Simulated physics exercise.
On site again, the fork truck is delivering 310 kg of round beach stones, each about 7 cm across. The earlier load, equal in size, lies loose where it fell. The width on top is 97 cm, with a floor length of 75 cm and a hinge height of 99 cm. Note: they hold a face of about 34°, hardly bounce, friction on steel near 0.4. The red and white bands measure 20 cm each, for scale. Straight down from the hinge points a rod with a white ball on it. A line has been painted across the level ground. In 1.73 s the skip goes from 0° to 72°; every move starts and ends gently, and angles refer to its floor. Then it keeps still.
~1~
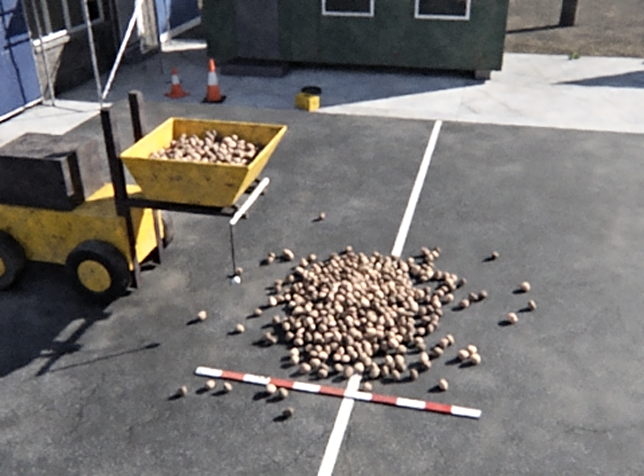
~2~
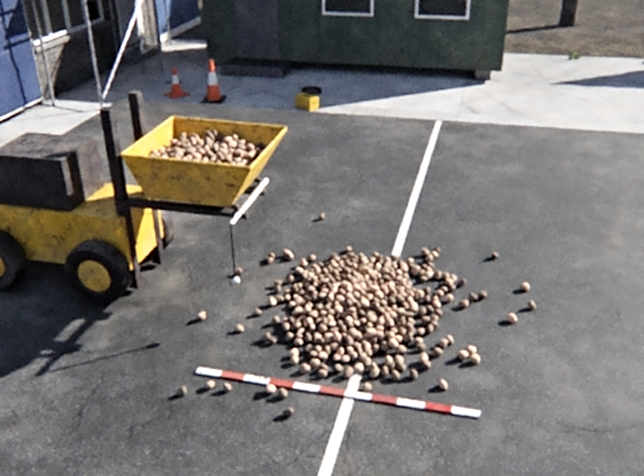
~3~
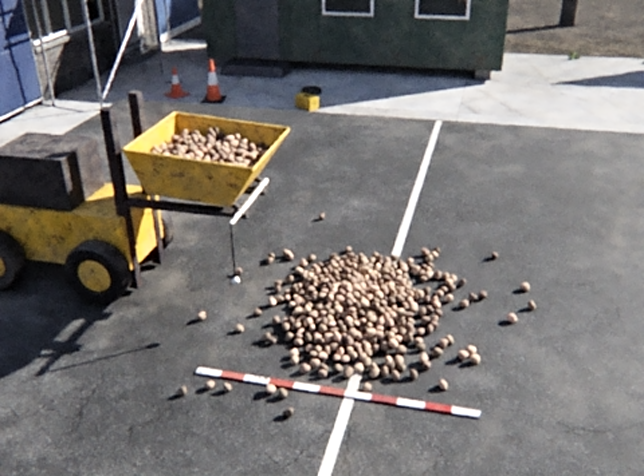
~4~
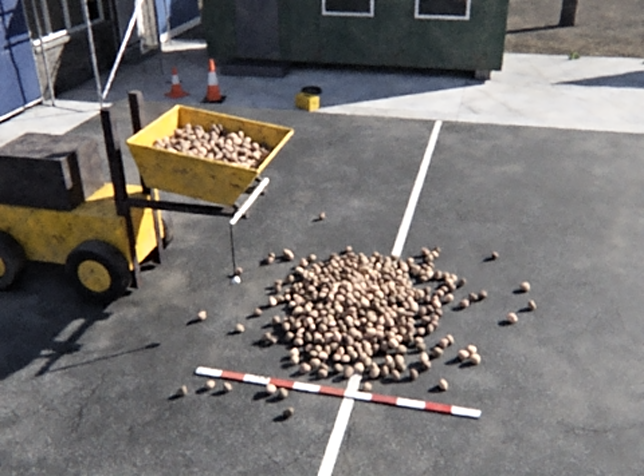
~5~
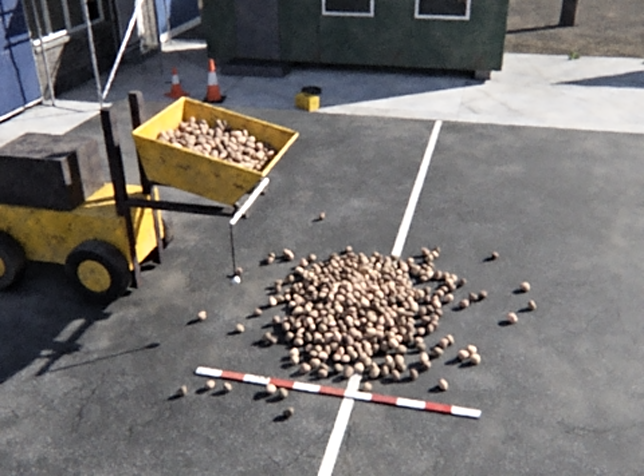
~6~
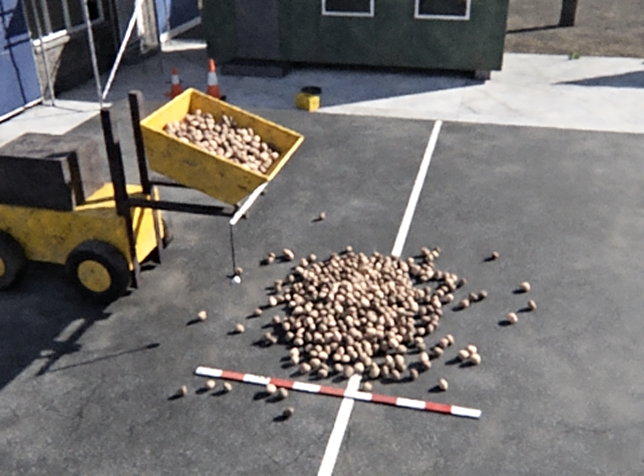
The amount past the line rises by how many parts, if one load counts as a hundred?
By roughly 44 parts.
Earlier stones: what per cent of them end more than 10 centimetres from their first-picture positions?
20 %.
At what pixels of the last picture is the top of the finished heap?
About (351, 277).
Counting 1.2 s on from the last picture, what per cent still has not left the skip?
Some 60 percent, roughly.
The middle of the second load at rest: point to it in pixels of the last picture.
Roughly pixel (366, 293) in the last view.
Then, 0.7 s after the last picture the floor is at 61°; in per cent of one load, 100 in the skip, 73 short of the line, 27 past the line; the foremost stones are at (522, 304).
Then, 1.2 s after the last picture the floor is at 72°; in per cent of one load, 59 in the skip, 110 short of the line, 30 past the line; the foremost stones are at (522, 304).
Then, 1.6 s after the last picture the floor is at 72°; in per cent of one load, 32 in the skip, 114 short of the line, 54 past the line; the foremost stones are at (522, 304).
Then, 4.1 s after the last picture the floor is at 72°; in per cent of one load, 0 in the skip, 130 short of the line, 70 past the line; the foremost stones are at (540, 303). Net gain past the line, 44.
